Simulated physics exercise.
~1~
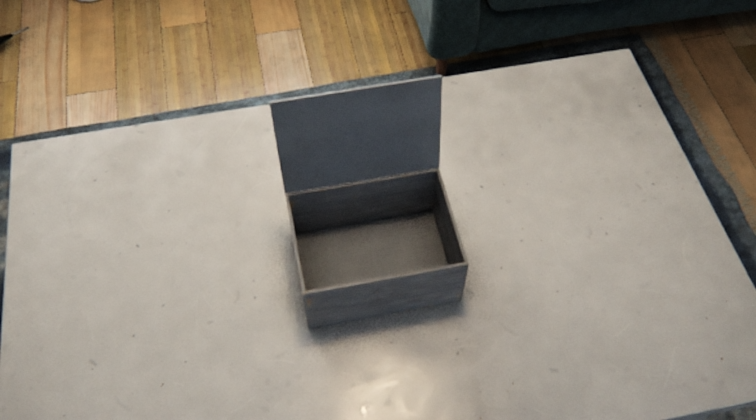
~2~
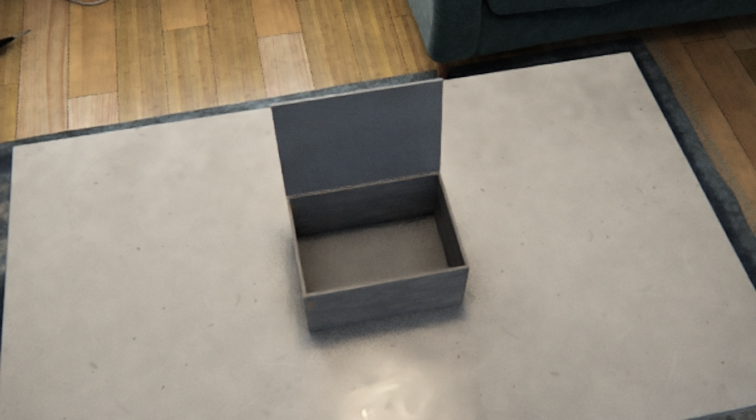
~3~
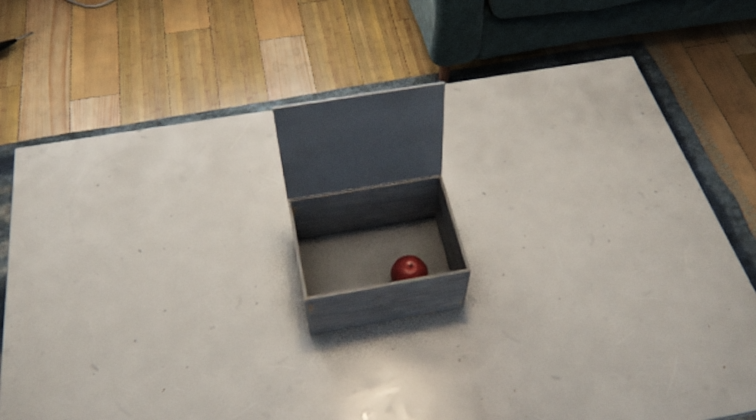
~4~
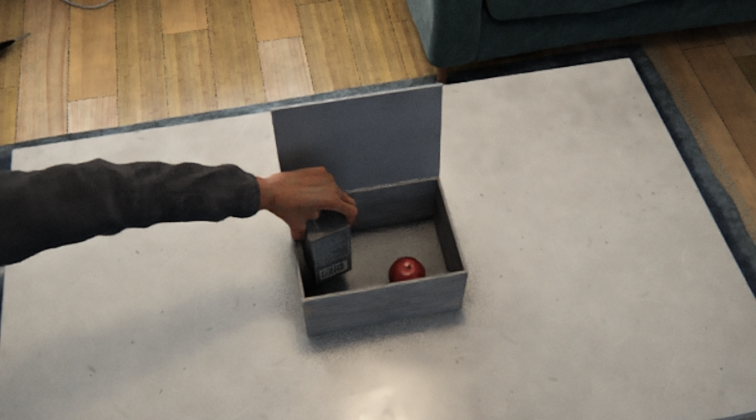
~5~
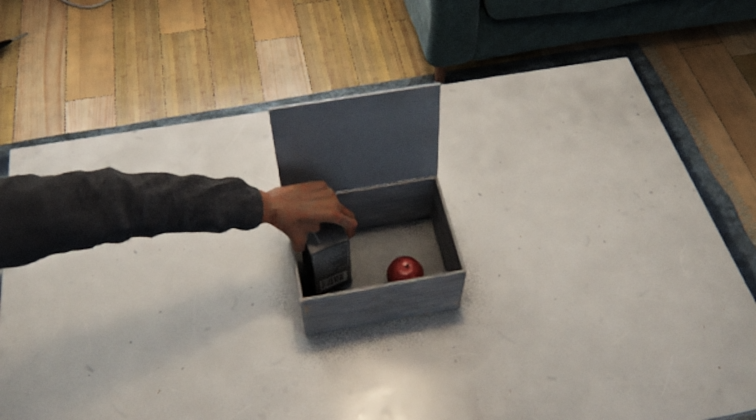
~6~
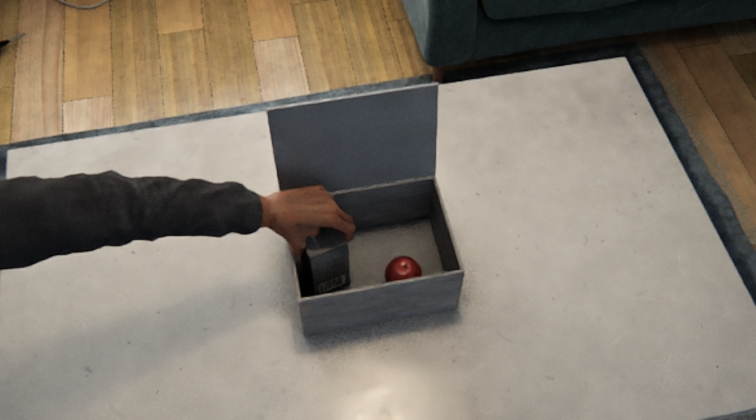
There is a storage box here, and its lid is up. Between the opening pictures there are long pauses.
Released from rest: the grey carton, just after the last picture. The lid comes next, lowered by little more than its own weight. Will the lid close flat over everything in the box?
No.
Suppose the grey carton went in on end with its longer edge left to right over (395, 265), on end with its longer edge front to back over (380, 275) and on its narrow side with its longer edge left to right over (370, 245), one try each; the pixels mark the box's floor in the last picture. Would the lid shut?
So: First shut tight, second shut tight, third shut tight.
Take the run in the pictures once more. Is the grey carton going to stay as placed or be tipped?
In the end, the grey carton keeps its orientation.
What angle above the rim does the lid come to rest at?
Angle: About 16°.
Then, 1.10 s past the last view, lid starting down.
Then, 1.50 s past the last view, lid 62° above the rim.
Then, 1.70 s past the last view, lid 44° above the rim.
Then, 1.90 s past the last view, lid 21° above the rim.
Finally, lid 16° above the rim; both still in place. Final places as the last picture's camera would see them, grey carton near (324, 259).
